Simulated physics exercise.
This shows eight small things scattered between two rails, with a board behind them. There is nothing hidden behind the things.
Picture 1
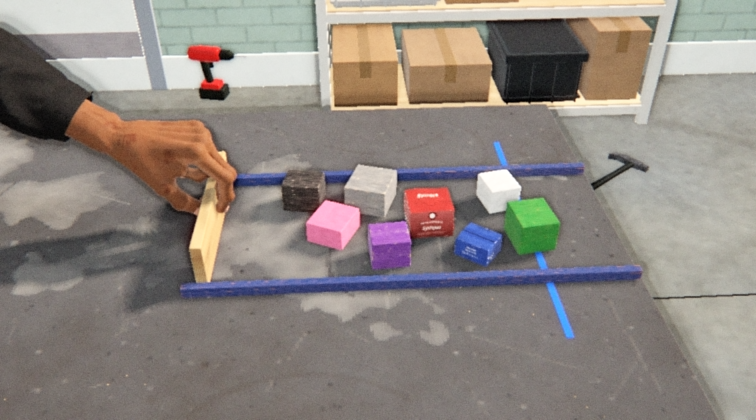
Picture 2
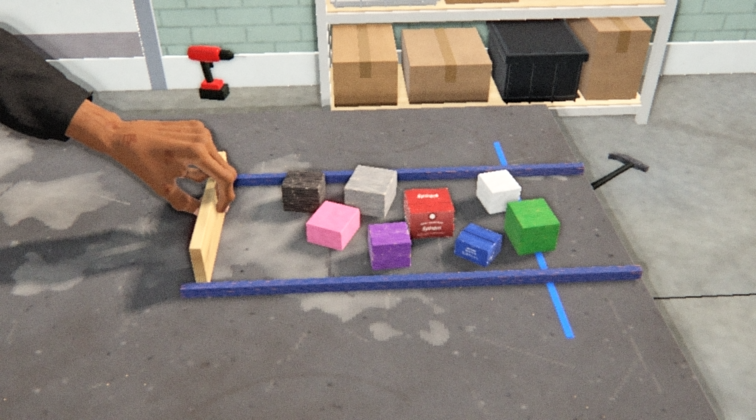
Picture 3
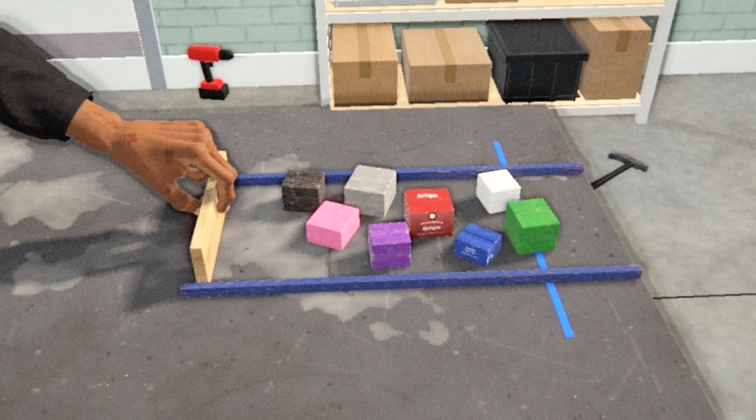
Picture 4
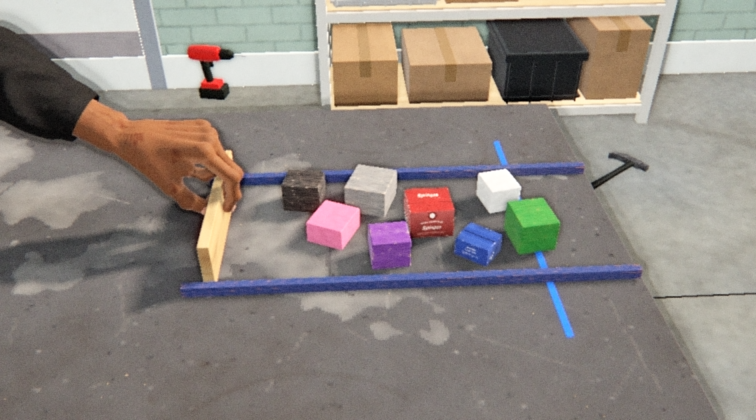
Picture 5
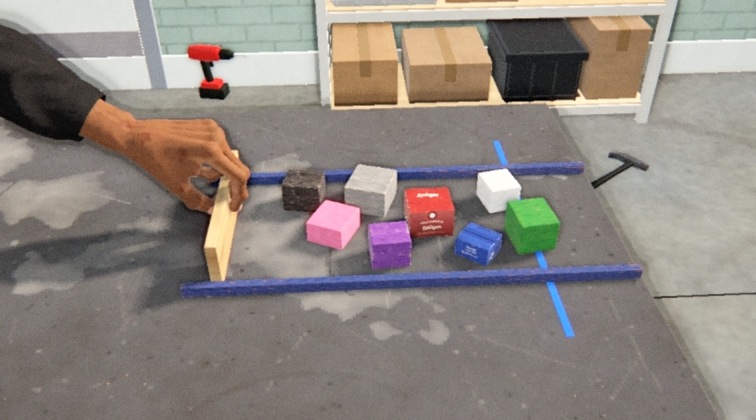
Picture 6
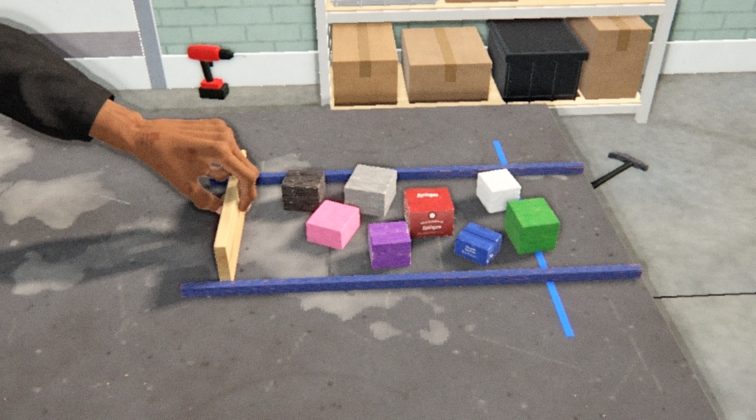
A hand holding a wooden board upright stays nearly still at first, then slides it a short way right between two blue rails, toward eight scattered blocks and boxes that remain in place near a strip of blue tape.
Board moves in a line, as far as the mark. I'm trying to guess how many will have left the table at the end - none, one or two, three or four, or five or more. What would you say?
I would say one or two.
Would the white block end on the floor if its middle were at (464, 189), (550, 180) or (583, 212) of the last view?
In turn it goes off; goes off; goes off.
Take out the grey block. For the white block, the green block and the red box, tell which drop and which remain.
The white block keeps its place, the green block ends up down and the red box keeps its place.
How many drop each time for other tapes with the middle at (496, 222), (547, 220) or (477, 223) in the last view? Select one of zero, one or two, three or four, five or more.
No fall at all; one or two; no fall at all.
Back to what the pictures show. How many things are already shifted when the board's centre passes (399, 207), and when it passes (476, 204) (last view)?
First 6, after that 8.
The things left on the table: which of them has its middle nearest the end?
That is the green block.
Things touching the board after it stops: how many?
3 touch it.
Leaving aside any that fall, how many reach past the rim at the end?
Answer: 2.
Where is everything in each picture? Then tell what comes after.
Green block (531, 226); white block (498, 191); blue box (478, 245); board (212, 214); tape (526, 222), in the first frame.
White block (498, 191); purple block (389, 246), in the second frame.
Blue box (478, 244); board (213, 214), in the third frame.
Green block (531, 225); black block (304, 191), in the fourth frame.
White block (498, 191); grey block (371, 190), in the fifth frame.
Green block (531, 225); white block (498, 191); blue box (478, 244); board (234, 213); tape (526, 221), in the sixth frame.
Soon after, none off yet; green block at rest near (531, 225); white block at rest near (498, 191); blue box at rest near (478, 244).
Then, none off yet; green block moved a little near (556, 226); white block moved about its own width near (529, 190); blue box moved about its own width near (507, 254).
At rest, the number that fall off is one or two; fallen, white block.
